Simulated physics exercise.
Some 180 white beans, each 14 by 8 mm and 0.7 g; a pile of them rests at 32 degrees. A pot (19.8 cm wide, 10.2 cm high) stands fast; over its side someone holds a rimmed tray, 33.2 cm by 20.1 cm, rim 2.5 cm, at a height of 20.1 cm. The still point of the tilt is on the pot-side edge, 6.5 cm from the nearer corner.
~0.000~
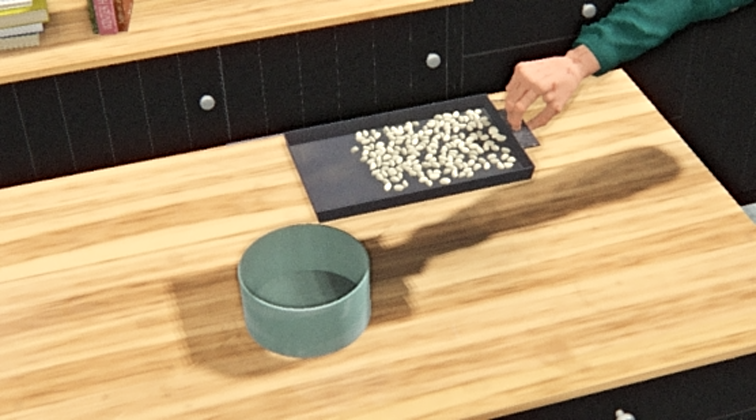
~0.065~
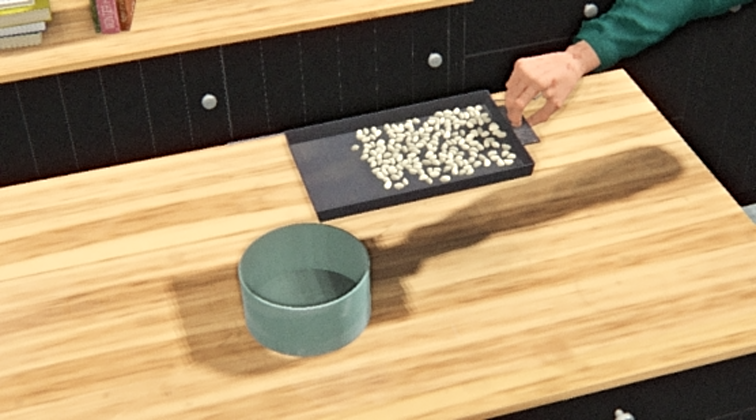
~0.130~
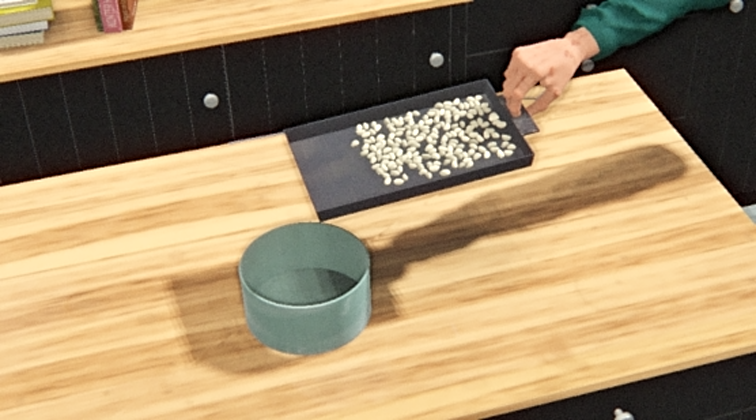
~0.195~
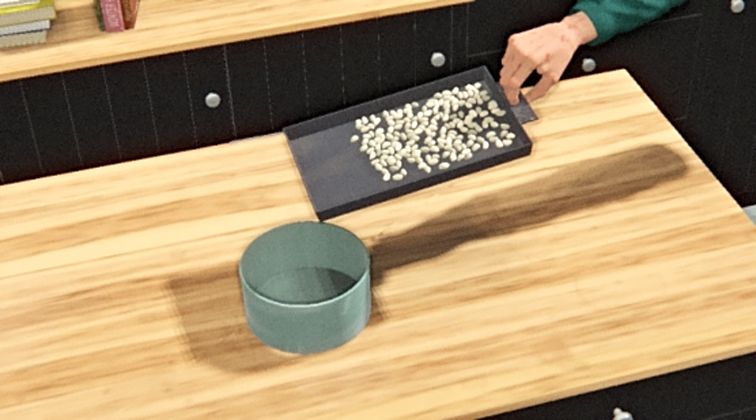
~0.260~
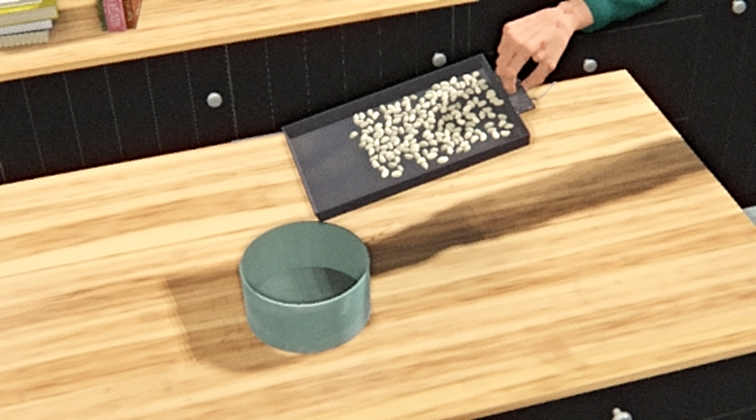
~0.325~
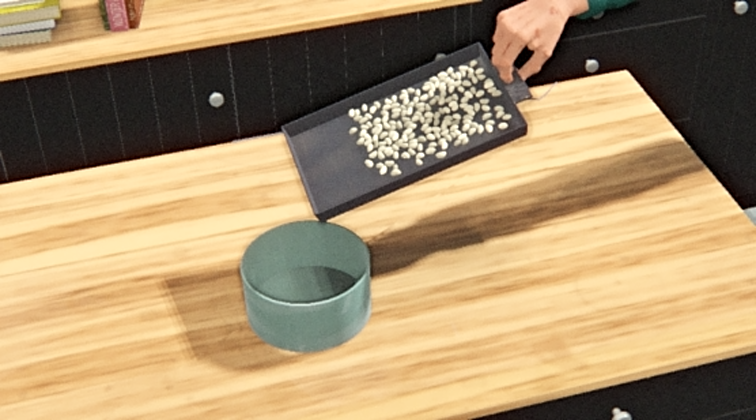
On a light wooden counter, a green pot sits in front of a dark rimmed tray scattered with white beans, its right end held by a hand in a green sleeve. The hand raises that end steadily, slanting the tray down toward the left, while the beans shift only slightly.
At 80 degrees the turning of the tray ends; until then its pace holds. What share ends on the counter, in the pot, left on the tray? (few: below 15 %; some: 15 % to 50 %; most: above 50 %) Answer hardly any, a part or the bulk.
On the counter: Hardly any; in the pot: The bulk; left on the tray: A part.
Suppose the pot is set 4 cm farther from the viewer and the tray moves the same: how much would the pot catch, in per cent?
Then about 55 per cent.
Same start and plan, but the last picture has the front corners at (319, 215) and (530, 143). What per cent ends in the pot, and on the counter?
Pot 85, counter 0.
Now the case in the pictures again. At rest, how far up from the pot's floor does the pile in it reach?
Roughly 1.5 cm.
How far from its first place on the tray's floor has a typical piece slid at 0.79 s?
Roughly 16 cm.
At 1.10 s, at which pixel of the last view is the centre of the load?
Near (307, 203).
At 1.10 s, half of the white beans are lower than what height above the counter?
Some 20 cm.
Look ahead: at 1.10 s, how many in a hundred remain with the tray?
Roughly 65 per cent.
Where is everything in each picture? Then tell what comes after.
In the first picture, tray tilt 0 degrees, front corners at (319, 210) and (532, 165); middle of the pieces at (429, 149); pot at (304, 265).
In the second picture, tray tilt 1 degrees, front corners at (319, 209) and (532, 162); middle of the pieces at (430, 147).
In the third picture, tray tilt 5 degrees, front corners at (318, 209) and (531, 153), lowest corner left front; middle of the pieces at (430, 140).
In the fourth picture, tray tilt 9 degrees, front corners at (317, 210) and (529, 142), lowest corner left front; middle of the pieces at (428, 132).
In the fifth picture, tray tilt 13 degrees, front corners at (317, 211) and (527, 133), lowest corner left front; middle of the pieces at (426, 125).
In the sixth picture, tray tilt 17 degrees, front corners at (316, 212) and (524, 123), lowest corner left front; middle of the pieces at (422, 119); pot at (305, 261). Its pace works out near 65 degrees a second.
Then, at 0.79 s, tilt 47 degrees; the tray holds 100 %, the pot 0 %.
Then, at 1.10 s, tilt 67 degrees; the tray holds 65 %, the pot 20 %.
Then, at 1.51 s, tilt 80 degrees; the tray holds 60 %, the pot 35 %.
At rest (3.0 s), counter 0 %, pot 65 %, tray 35 %.
